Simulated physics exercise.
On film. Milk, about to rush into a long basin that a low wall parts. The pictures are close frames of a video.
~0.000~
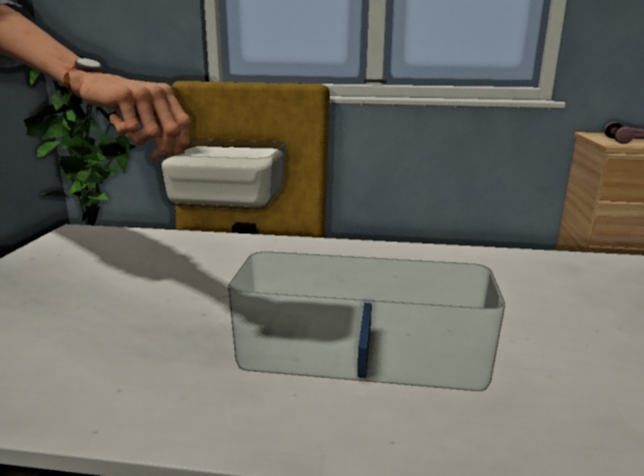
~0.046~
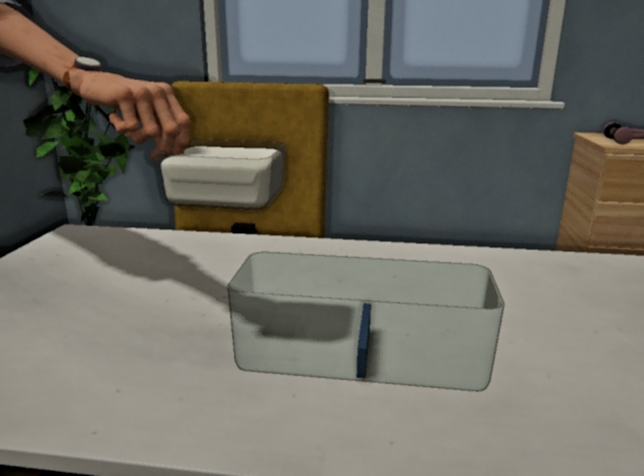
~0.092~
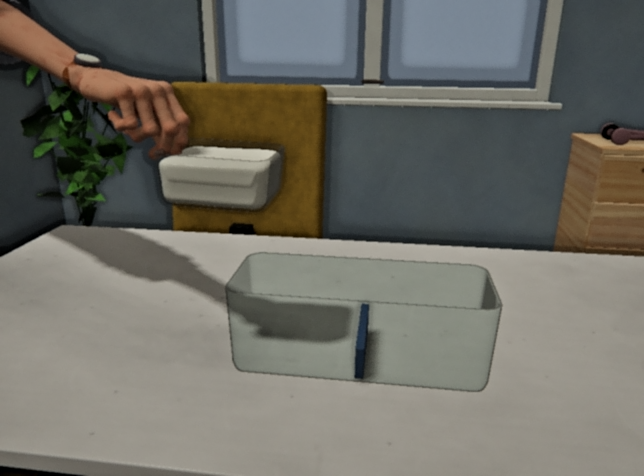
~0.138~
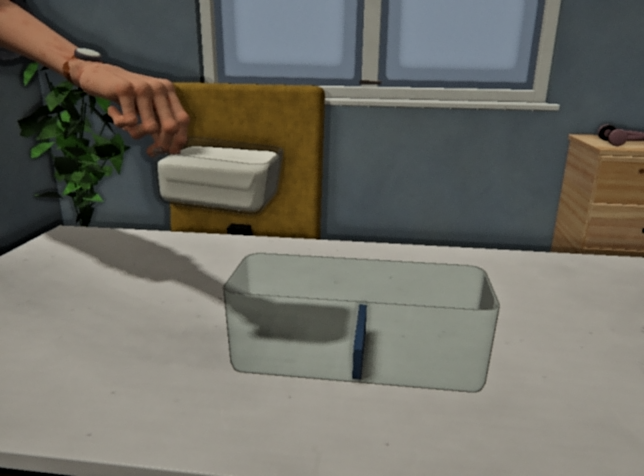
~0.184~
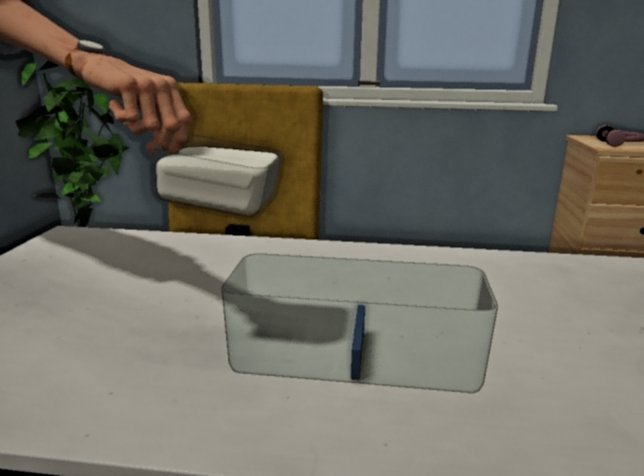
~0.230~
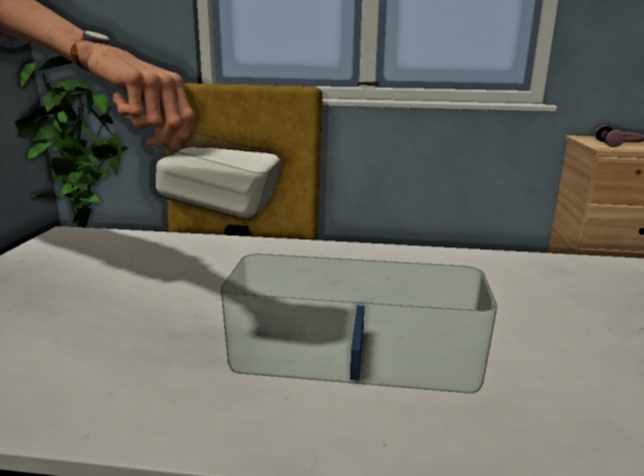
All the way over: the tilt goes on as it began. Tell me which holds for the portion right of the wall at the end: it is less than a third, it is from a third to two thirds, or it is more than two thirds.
Short answer, the right side fails to reach a third.
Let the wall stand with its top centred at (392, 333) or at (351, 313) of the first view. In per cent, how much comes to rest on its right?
The first position gives around 15 percent, the second around 5 percent.
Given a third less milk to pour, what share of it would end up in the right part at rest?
5 in a hundred.
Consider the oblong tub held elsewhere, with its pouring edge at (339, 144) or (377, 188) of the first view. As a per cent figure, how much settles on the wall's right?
Roughly 65 percent on the first try and 85 percent on the second.
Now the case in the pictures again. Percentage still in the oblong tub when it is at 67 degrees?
Near 40 in a hundred still remains.
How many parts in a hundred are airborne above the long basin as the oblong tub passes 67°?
About 40 per cent.
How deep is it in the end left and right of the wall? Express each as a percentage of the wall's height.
About 70 per cent on the left and 0 per cent on the right.
A moment on, the oblong tub is tipped part way and 40 per cent is still to pour, 18 is left of the wall and 0 right of it.
Next, the oblong tub is tipped on its side and 8 per cent is still to pour, 77 is left of the wall and 2 right of it.
Then the oblong tub is tipped on its side and 1 per cent is still to pour, 85 is left of the wall and 4 right of it.
Later the oblong tub is tipped on its side and 0 per cent is still to pour, 87 is left of the wall and 5 right of it.
In the end 87 per cent lies left of the wall, 5 right of it and 8 outside.
